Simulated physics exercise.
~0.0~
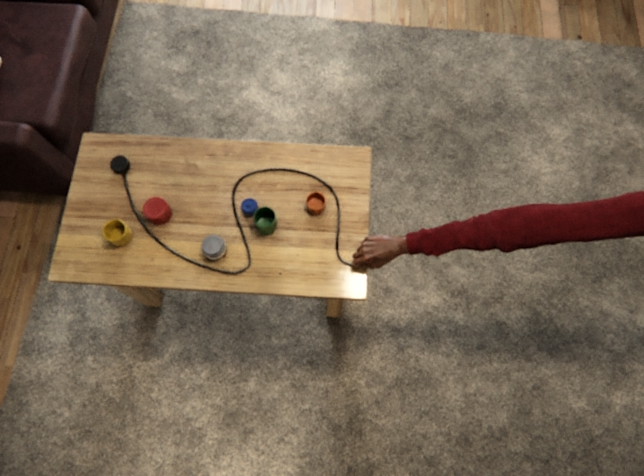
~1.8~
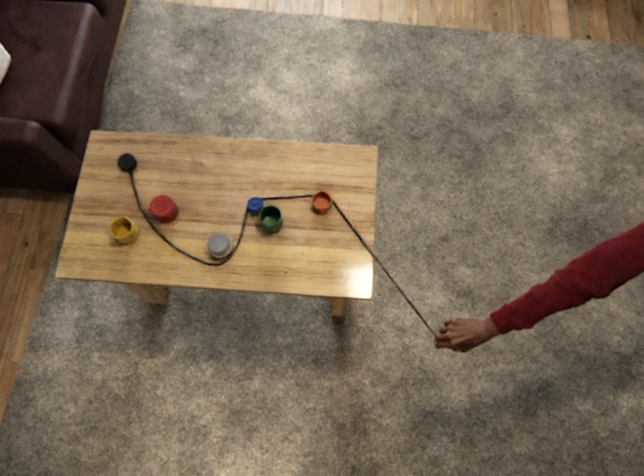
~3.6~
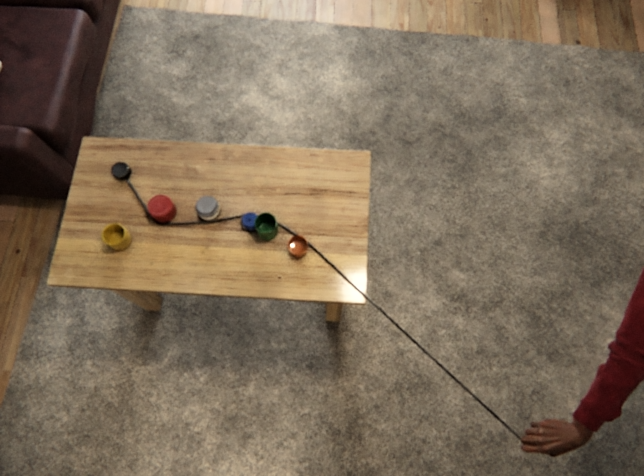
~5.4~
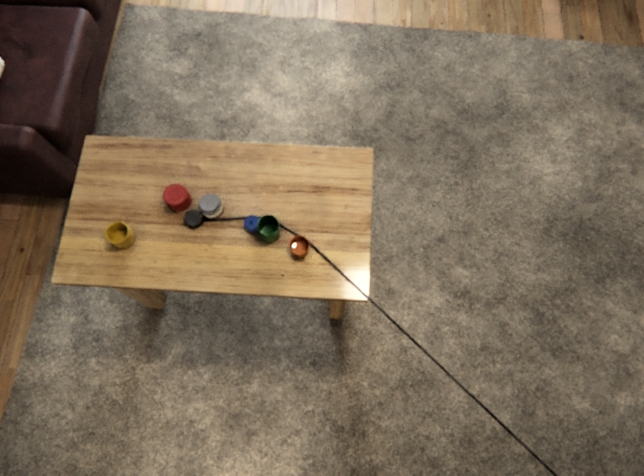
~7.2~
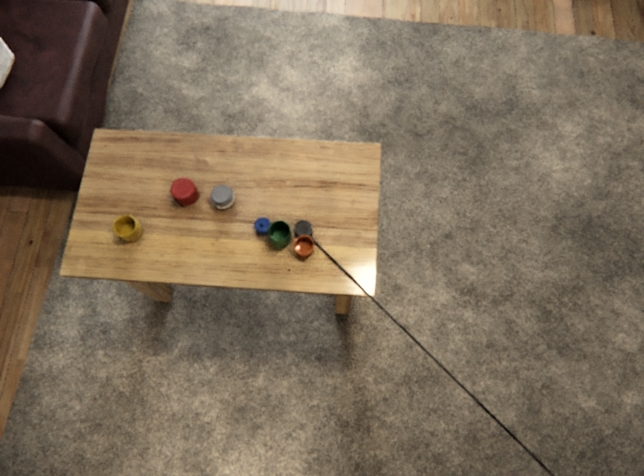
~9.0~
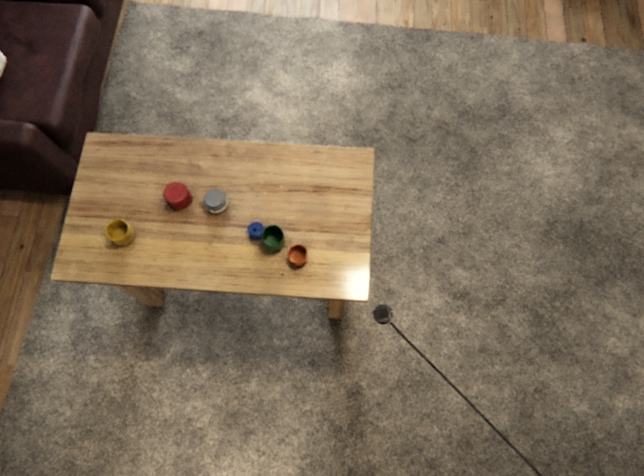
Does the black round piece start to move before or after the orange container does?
It starts after. The orange container is already shifted down by the tightening cable while the black round piece is still in its starting place.
